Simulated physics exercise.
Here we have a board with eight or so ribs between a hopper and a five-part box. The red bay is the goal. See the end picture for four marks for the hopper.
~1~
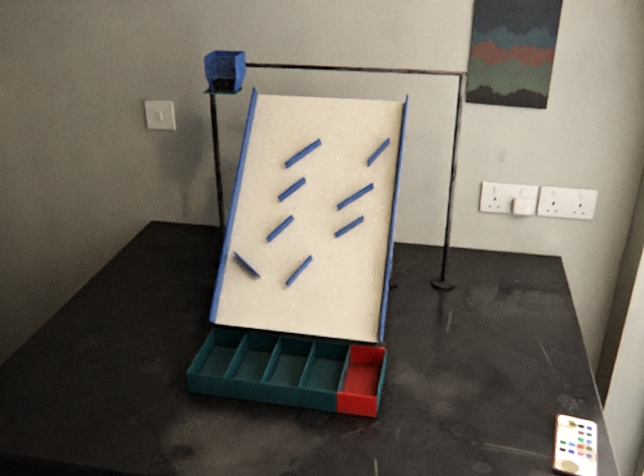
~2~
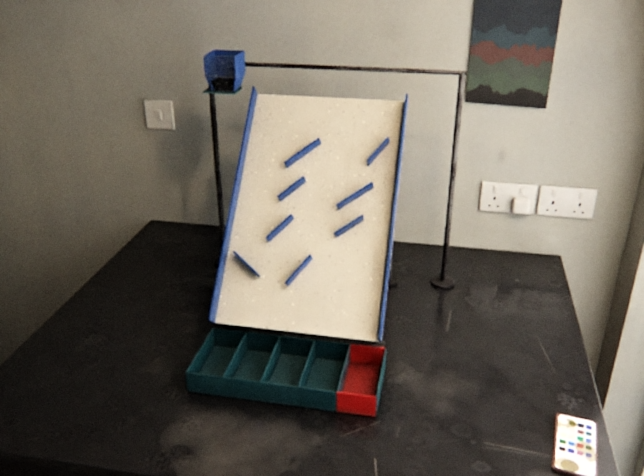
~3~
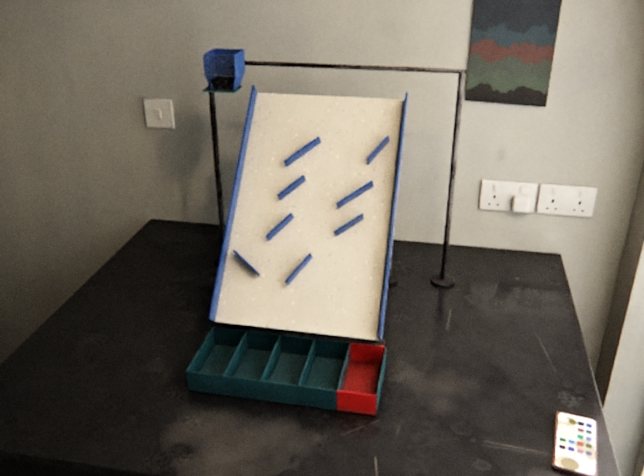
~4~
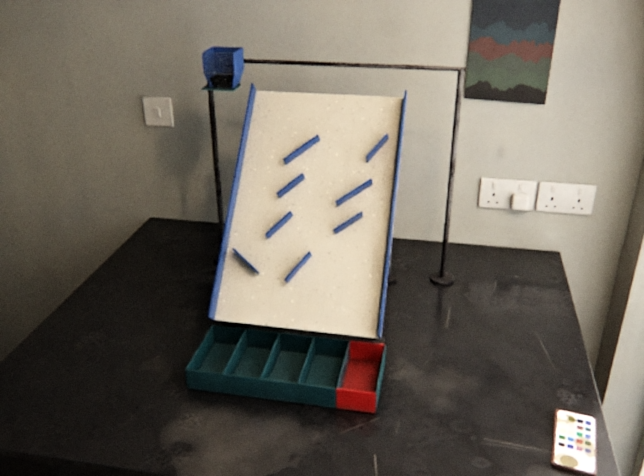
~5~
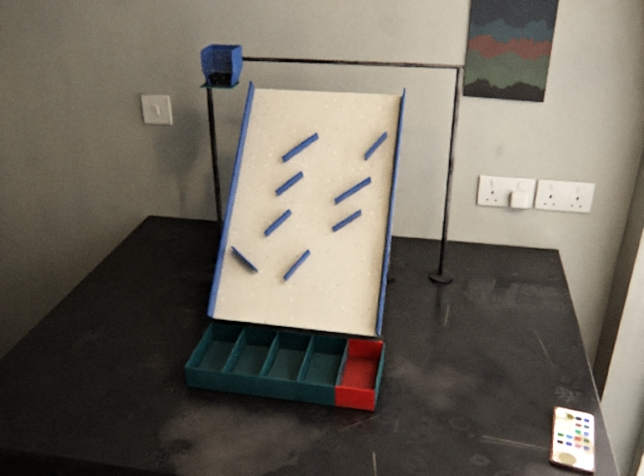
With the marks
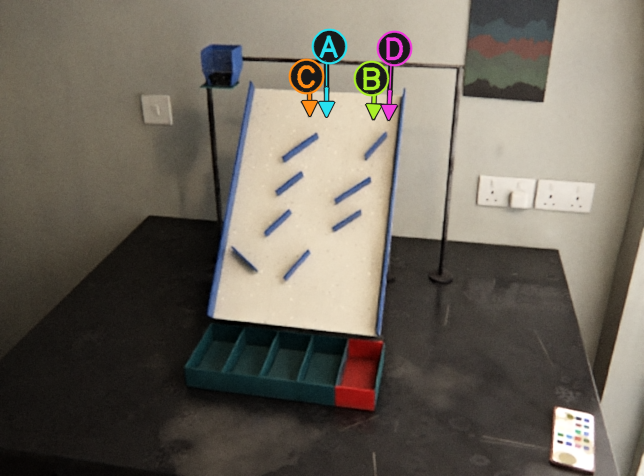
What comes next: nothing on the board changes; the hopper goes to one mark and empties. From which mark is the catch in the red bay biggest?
D beats the others.
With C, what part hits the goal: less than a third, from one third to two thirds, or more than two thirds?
Mark C gives less than a third.
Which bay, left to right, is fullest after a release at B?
The second.
On the marked copy, mark A meets the board at (326, 111); mark B meets the board at (373, 113); mark C meets the board at (309, 110); mark D meets the board at (388, 114).
With A, only a few in the red bay, all but a few in other bays.
With B, a small share in the red bay, all but a few in other bays.
With C, only a few in the red bay, all but a few in other bays, a small share held on the board.
With D, close to a third in the red bay, close to half in other bays, a small share outside the box.
